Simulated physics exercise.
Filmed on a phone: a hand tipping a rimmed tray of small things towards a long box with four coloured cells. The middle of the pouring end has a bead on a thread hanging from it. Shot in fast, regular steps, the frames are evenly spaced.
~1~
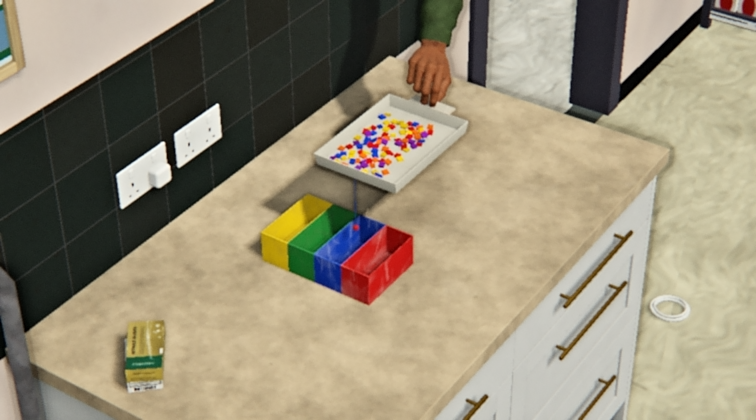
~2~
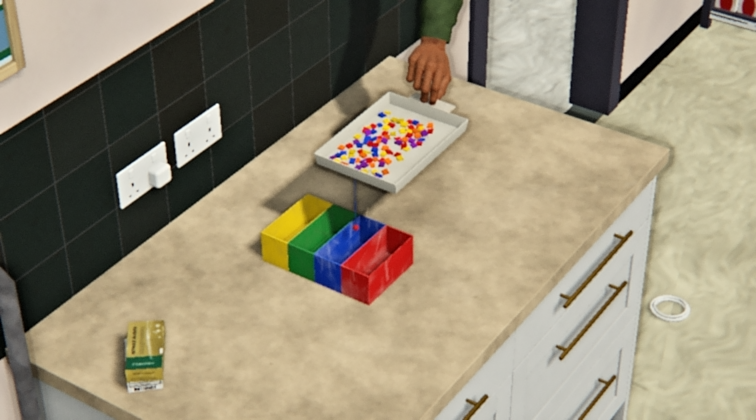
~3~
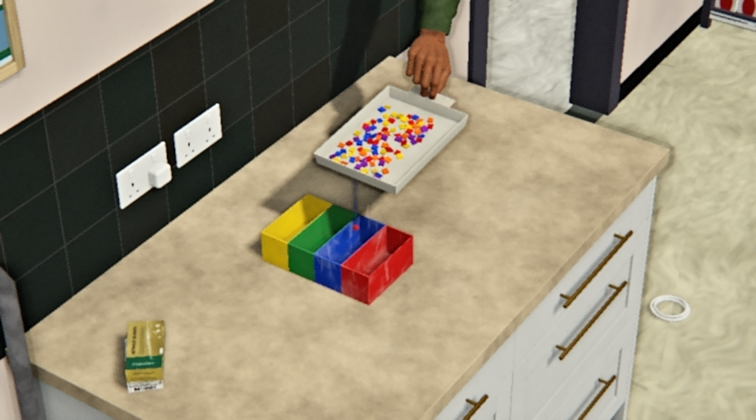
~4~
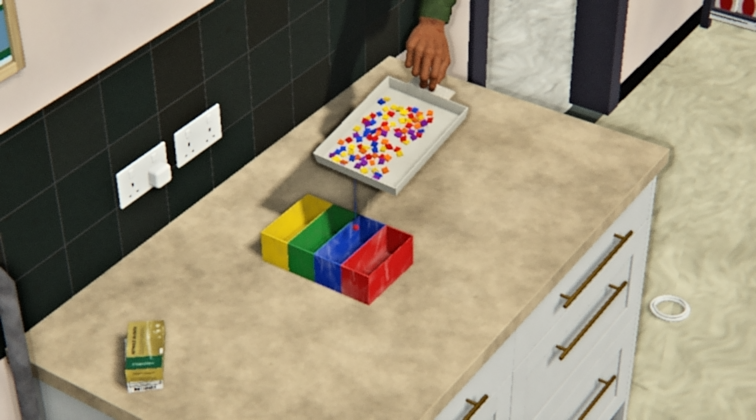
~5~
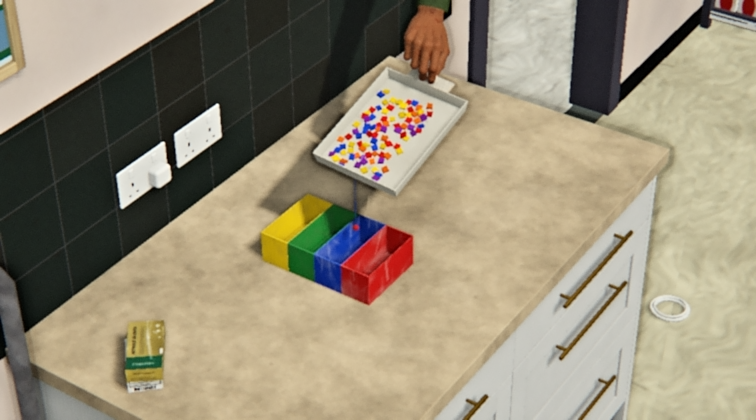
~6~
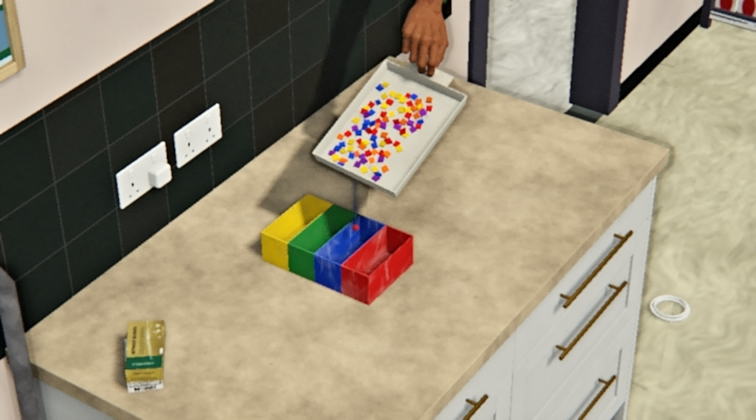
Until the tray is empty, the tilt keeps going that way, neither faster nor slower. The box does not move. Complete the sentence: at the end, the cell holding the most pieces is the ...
... Red cell.
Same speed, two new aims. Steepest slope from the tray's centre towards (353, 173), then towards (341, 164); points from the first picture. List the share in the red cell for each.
In order, some 10 % and some 0 %.
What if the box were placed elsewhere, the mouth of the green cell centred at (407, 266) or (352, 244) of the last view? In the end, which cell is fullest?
First: The yellow one. Second: Blue.
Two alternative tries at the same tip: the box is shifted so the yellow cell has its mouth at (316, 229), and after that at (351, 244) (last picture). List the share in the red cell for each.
About 40 and 0 per cent respectively.
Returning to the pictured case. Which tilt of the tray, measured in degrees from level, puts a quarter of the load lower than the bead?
About 115°.
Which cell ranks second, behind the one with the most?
The second spot goes to blue.
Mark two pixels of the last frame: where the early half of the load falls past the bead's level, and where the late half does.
I'd place the first part at (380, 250) and the rest at (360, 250).
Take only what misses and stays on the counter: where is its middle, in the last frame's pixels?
About (402, 296) in the last picture.
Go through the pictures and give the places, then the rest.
In the first picture, corners of the pouring end (317, 153) and (395, 182), level; middle of the load (385, 142), mosaic tiles; bead on its thread (356, 228); yellow cell (275, 249); green cell (301, 260); blue cell (328, 271); red cell (355, 282).
In the second picture, corners of the pouring end (317, 153) and (395, 183), level; middle of the load (385, 141).
In the third picture, corners of the pouring end (317, 153) and (395, 184), tipped barely, lowest at the right corner; middle of the load (384, 138).
In the fourth picture, corners of the pouring end (317, 152) and (395, 186), tipped a little, lowest at the right corner; middle of the load (384, 133).
In the fifth picture, corners of the pouring end (316, 152) and (395, 188), tipped clearly, lowest at the right corner; middle of the load (384, 129).
In the sixth picture, corners of the pouring end (316, 152) and (394, 190), tipped clearly, lowest at the right corner; middle of the load (383, 126); yellow cell (275, 249); green cell (301, 260); blue cell (328, 271); red cell (355, 282).
Just after the last frame, tray tipped steeply; almost all on the tray; just a few falling or outside the box.
A moment on, tray tipped past a quarter turn; the larger part on the tray; about a tenth in the red cell; about a tenth falling or outside the box.
Further on, tray tipped past a quarter turn; roughly half in the red cell; roughly a quarter in the blue cell; just a few in the green cell; roughly a quarter falling or outside the box.
When it is over, tray tipped past a quarter turn; roughly half in the red cell; roughly a quarter in the blue cell; just a few in the green cell; not one in the yellow cell; roughly a quarter outside the box.
